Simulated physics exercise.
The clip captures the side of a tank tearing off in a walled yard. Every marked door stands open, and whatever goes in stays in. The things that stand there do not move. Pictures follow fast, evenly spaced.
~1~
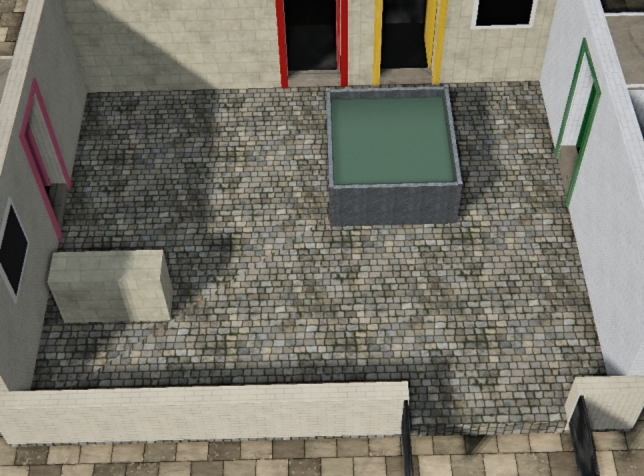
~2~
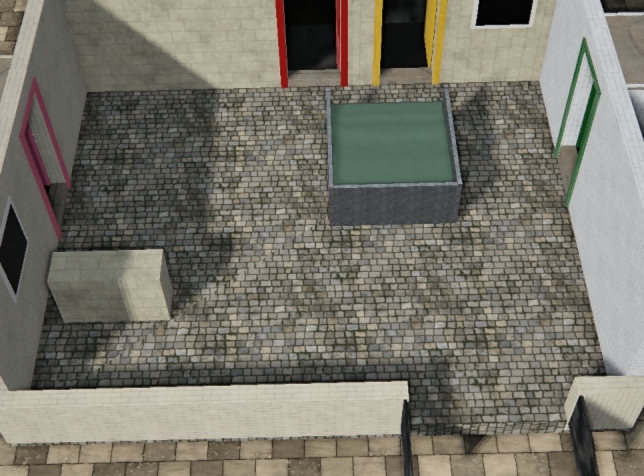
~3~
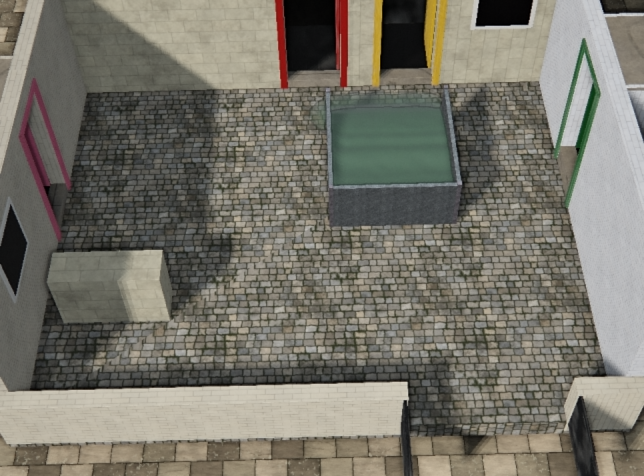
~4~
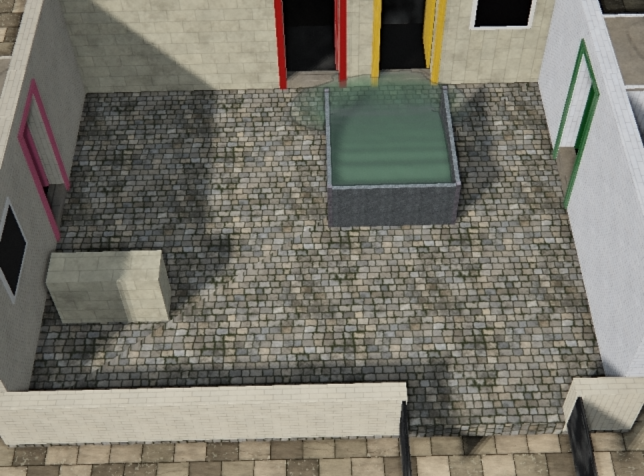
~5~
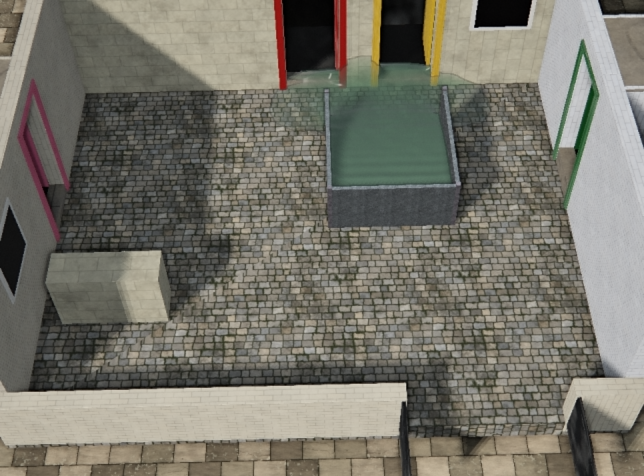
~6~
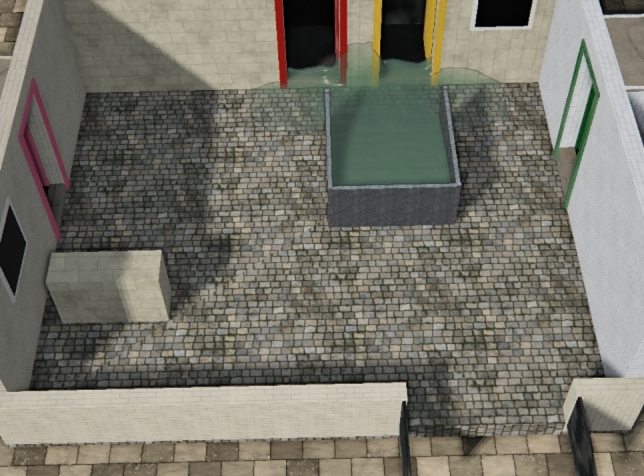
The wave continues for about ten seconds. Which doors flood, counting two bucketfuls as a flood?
Outcome: I expect the red door to go over the limit; I expect the green door to stay within two buckets; I expect the pink door to stay within two buckets; I expect the yellow door to go over the limit.
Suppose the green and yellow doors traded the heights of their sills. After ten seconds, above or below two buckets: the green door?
The green one stays under.
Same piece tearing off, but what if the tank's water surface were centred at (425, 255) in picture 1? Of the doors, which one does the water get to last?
Final one: The one in pink.
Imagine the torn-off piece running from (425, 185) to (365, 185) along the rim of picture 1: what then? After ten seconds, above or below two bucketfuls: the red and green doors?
In that case the red door undershoots, while the green door undershoots.
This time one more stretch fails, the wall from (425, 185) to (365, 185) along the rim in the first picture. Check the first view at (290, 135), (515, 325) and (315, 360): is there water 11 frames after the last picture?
Taking the points in order: Unwetted, swamped and swamped.
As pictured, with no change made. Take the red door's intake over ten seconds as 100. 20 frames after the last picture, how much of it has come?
Share by then: 100 in a hundred.
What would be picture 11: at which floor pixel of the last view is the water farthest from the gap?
The flood front should get to about (150, 94).
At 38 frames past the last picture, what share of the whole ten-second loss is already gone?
It should be close to 80 percent by then.
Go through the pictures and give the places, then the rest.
In the first frame, the water tank at (391, 139) is whole and still.
In the second frame, water pours out on the water tank's far side and has run to (324, 126).
In the third frame, water pours out on the water tank's far side and has run to (316, 112).
In the fourth frame, water pours out on the water tank's far side and has run to (300, 100).
In the fifth frame, water pours out on the water tank's far side and has run to (283, 89).
In the sixth frame, water pours out on the water tank's far side and has run to (255, 89).
A moment on, water covers 15 % of the floor; the red door far over two buckets in, the green door not reached, the pink door not reached, the yellow door far over two buckets in.
Next, water covers 25 % of the floor; the red door far over two buckets in, the green door wet at the sill, nothing in, the pink door not reached, the yellow door far over two buckets in.
Then, water covers 50 % of the floor; the red door far over two buckets in, the green door wet at the sill, nothing in, the pink door wet at the sill, nothing in, the yellow door far over two buckets in.
Later, water covers 70 % of the floor; the red door far over two buckets in, the green door wet at the sill, nothing in, the pink door wet at the sill, nothing in, the yellow door far over two buckets in.
In the end, water covers 95 % of the floor; the red door far over two buckets in, the green door wet at the sill, nothing in, the pink door wet at the sill, nothing in, the yellow door far over two buckets in.
